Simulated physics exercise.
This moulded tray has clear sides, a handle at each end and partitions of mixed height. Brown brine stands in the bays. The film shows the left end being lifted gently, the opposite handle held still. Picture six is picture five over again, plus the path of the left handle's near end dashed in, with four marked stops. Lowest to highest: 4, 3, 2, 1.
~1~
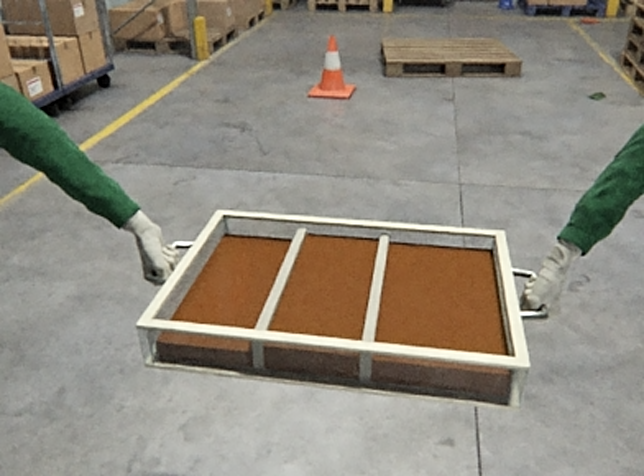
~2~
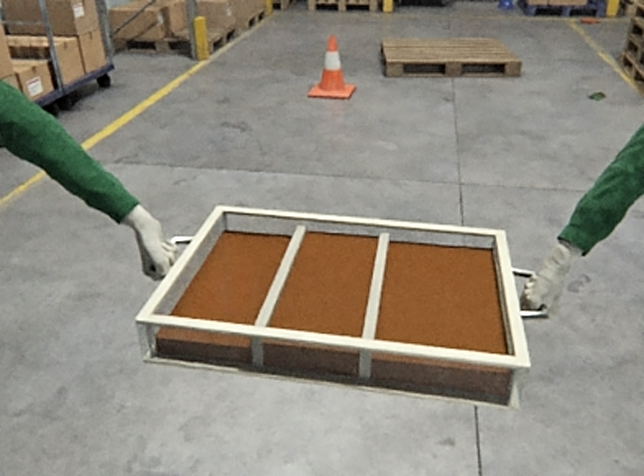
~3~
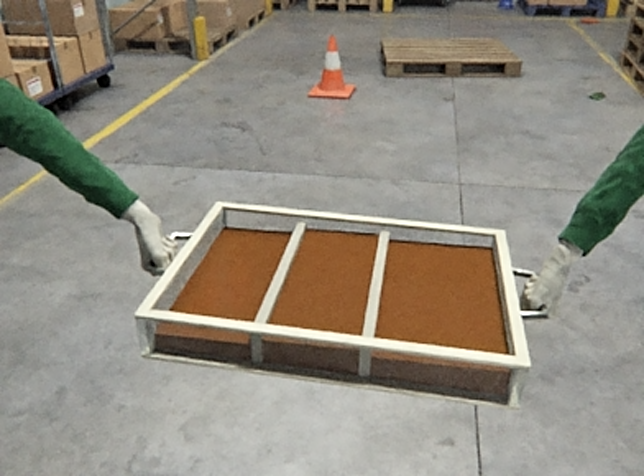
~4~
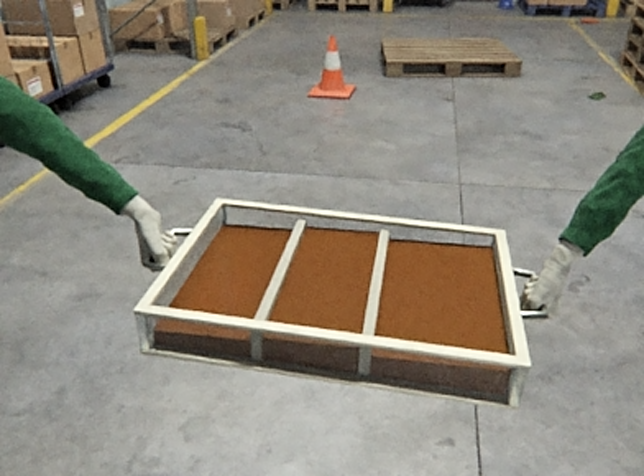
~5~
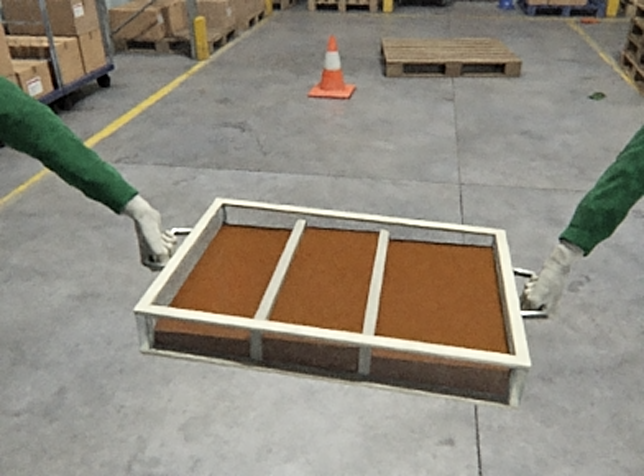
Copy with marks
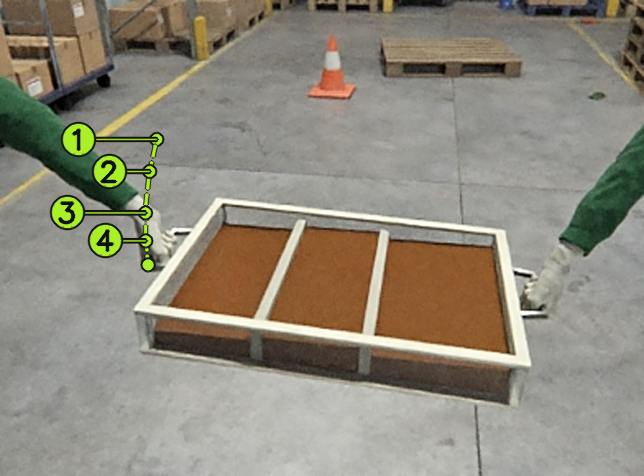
On a warehouse floor, two gloved hands in green sleeves held a pale-framed tray of brown liquid by its end handles, and the left side rose slightly, leaving it tilted gently down to the right.
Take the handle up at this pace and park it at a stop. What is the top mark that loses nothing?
3 is the one.
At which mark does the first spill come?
That would be 2.
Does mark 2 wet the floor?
Yes, it does.
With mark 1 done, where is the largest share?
It is the right one.
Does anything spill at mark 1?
Yes, it does.
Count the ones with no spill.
Two of the four.
In lime, 1 at (156, 139); 2 at (149, 171); 3 at (145, 212); 4 at (145, 240).
For mark 1, about 26 % goes over the rim.
For mark 2, about 9 % goes over the rim.
For mark 3, nothing spills; the right bay holds the most.
For mark 4, nothing spills; the right bay holds the most.
